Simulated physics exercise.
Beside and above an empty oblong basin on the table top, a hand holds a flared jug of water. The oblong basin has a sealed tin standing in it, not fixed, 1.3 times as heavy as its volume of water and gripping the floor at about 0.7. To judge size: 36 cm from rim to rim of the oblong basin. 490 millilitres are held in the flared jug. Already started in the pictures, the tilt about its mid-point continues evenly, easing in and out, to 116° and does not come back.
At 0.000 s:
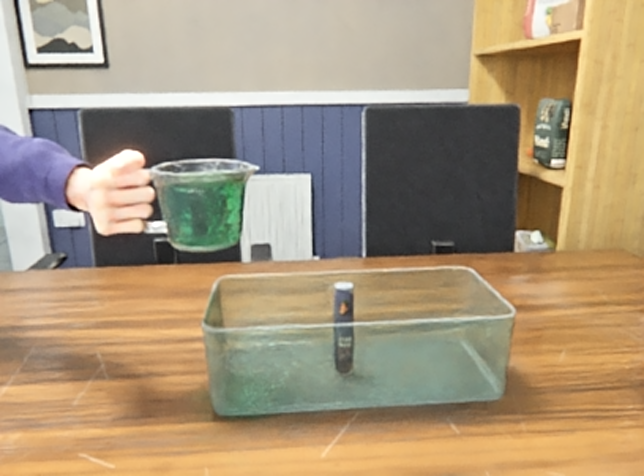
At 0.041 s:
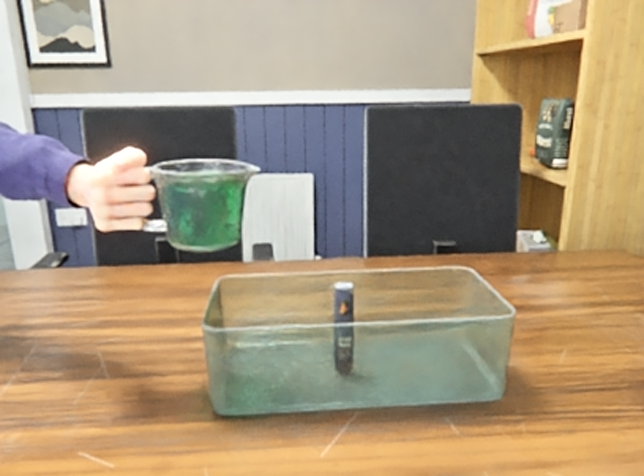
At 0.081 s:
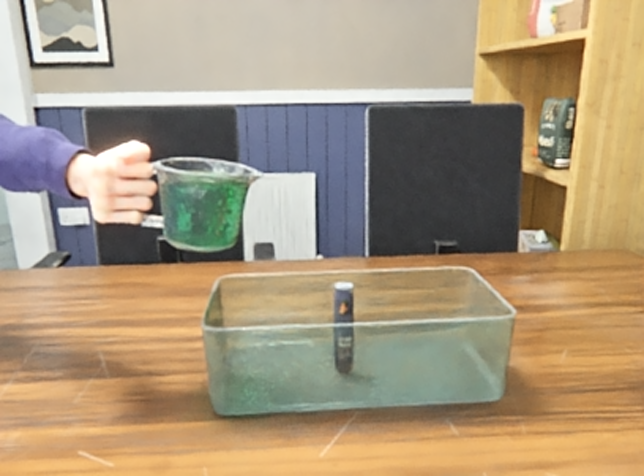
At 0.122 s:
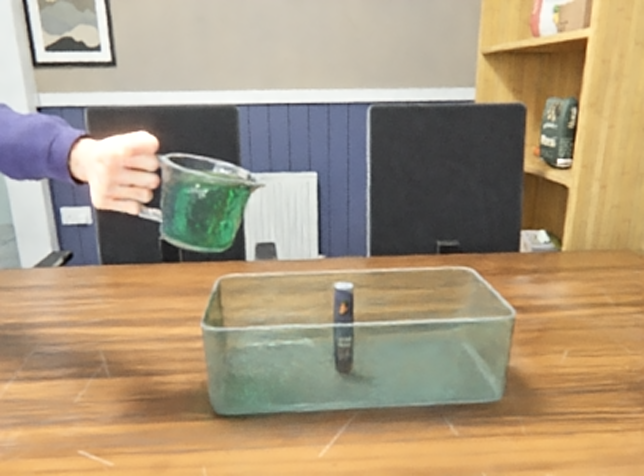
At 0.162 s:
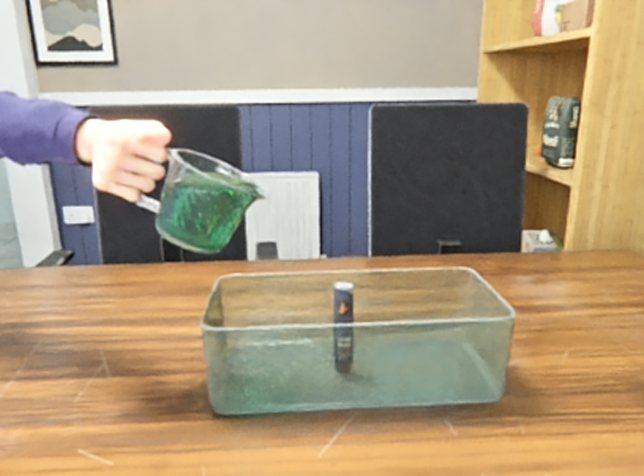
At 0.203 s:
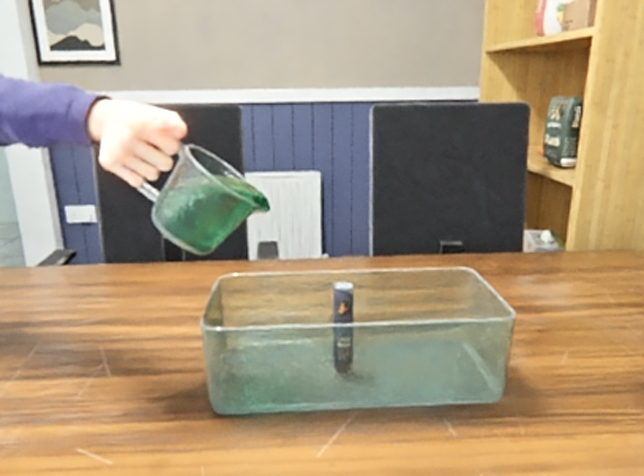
Hand tilting a glass jug of green liquid steadily rightward above a clear oblong basin with a small dark tin standing inside.
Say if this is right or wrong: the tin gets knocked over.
Wrong, it stays standing.
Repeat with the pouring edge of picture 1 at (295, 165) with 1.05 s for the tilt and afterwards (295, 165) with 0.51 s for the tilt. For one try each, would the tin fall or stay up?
Try 1: Tipped over; try 2: Tipped over.
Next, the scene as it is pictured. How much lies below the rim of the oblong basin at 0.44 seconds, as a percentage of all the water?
Fraction in basin: Approx. 46%.
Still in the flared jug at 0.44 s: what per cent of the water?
I reckon about 26 in a hundred is still held.
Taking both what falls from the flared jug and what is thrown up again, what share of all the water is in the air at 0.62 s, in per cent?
Roughly 4 %.
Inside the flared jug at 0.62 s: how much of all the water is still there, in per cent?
About 1 per cent.
After 0.44 s the tilt is 111° and 27 per cent is still to pour; the tin stands where it began.
After 0.62 s the tilt is 116° and 1 per cent is still to pour; the tin stands where it began.
After 0.81 s the tilt is 116° and 0 per cent is still to pour; the tin stands where it began.
After 1.01 s the tilt is 116° and 0 per cent is still to pour; the tin stands where it began.
In the end the tin stands where it began.
